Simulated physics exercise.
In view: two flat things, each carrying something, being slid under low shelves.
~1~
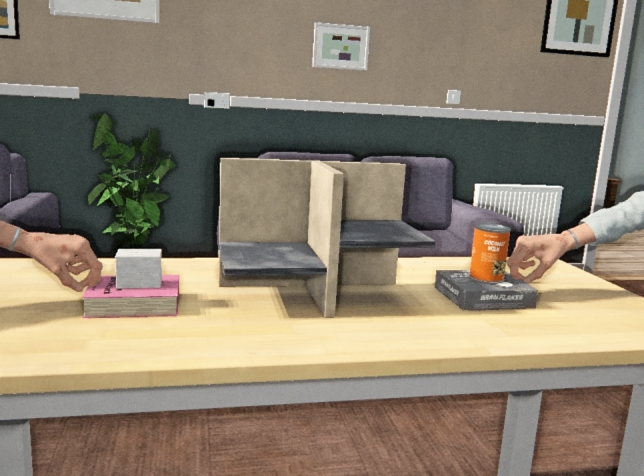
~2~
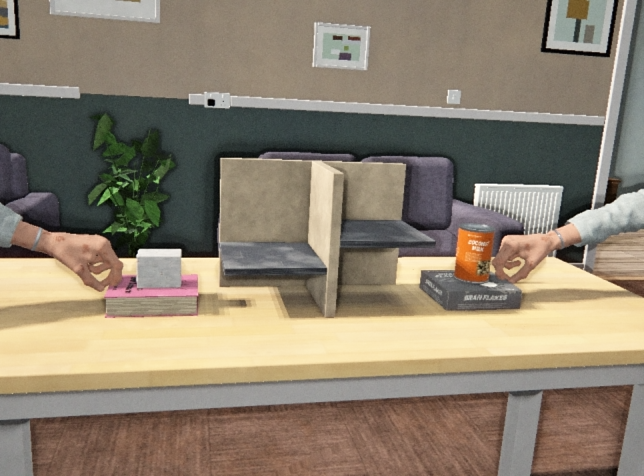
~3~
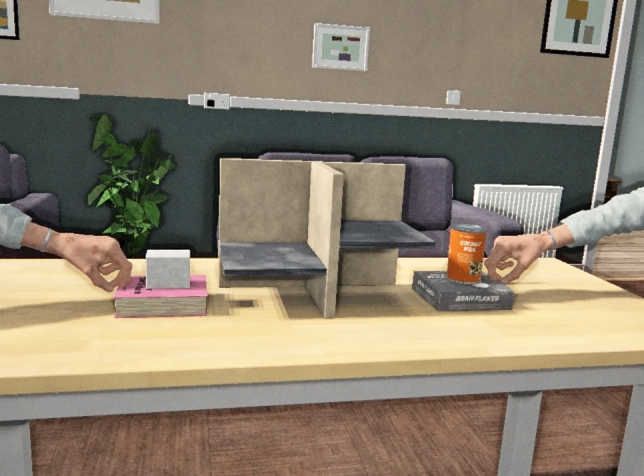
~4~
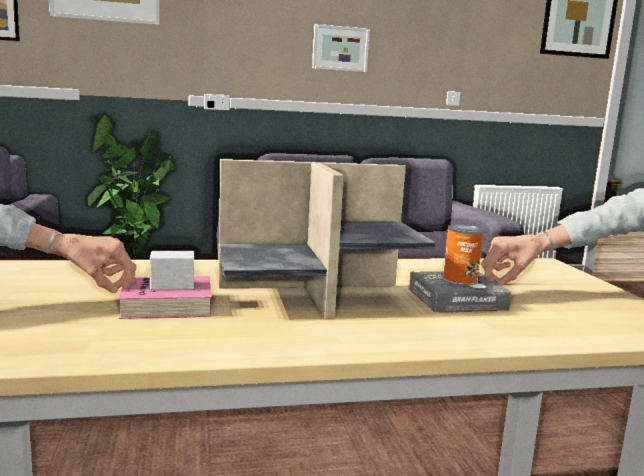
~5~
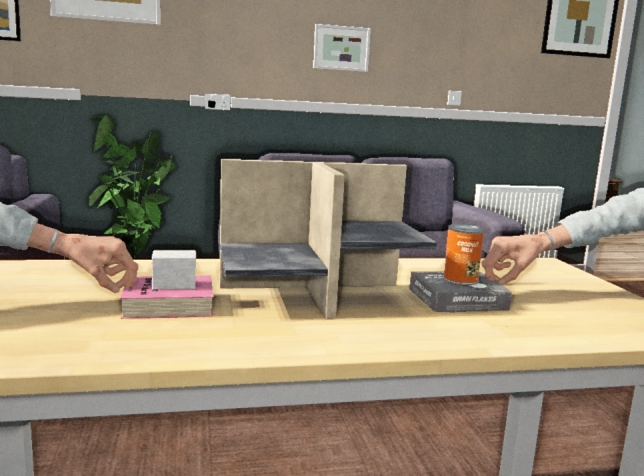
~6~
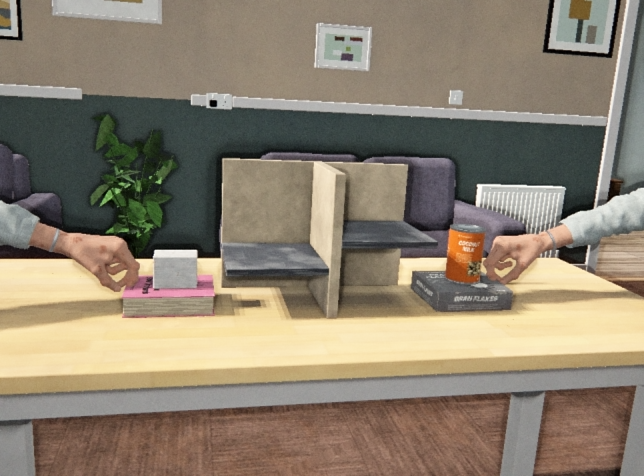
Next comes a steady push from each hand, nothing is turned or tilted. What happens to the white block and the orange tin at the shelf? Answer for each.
The white block gets scraped off its spot and the orange tin gets scraped off its spot.
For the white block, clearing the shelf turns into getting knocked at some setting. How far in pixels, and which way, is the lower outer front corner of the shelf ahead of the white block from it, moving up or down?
Some 8 pixels, up.
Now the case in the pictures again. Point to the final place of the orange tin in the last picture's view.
Its middle is close to (461, 283).
Then, 1.44 s past the last view, white block pushed back on its carrier near (203, 269); orange tin leaning 9° off how it started near (433, 253).
Then, 1.76 s past the last view, white block on its side near (192, 285); orange tin leaning 32° off how it started near (430, 256).
Finally, the white block is knocked back, near (188, 285); the orange tin is knocked back, near (461, 283).
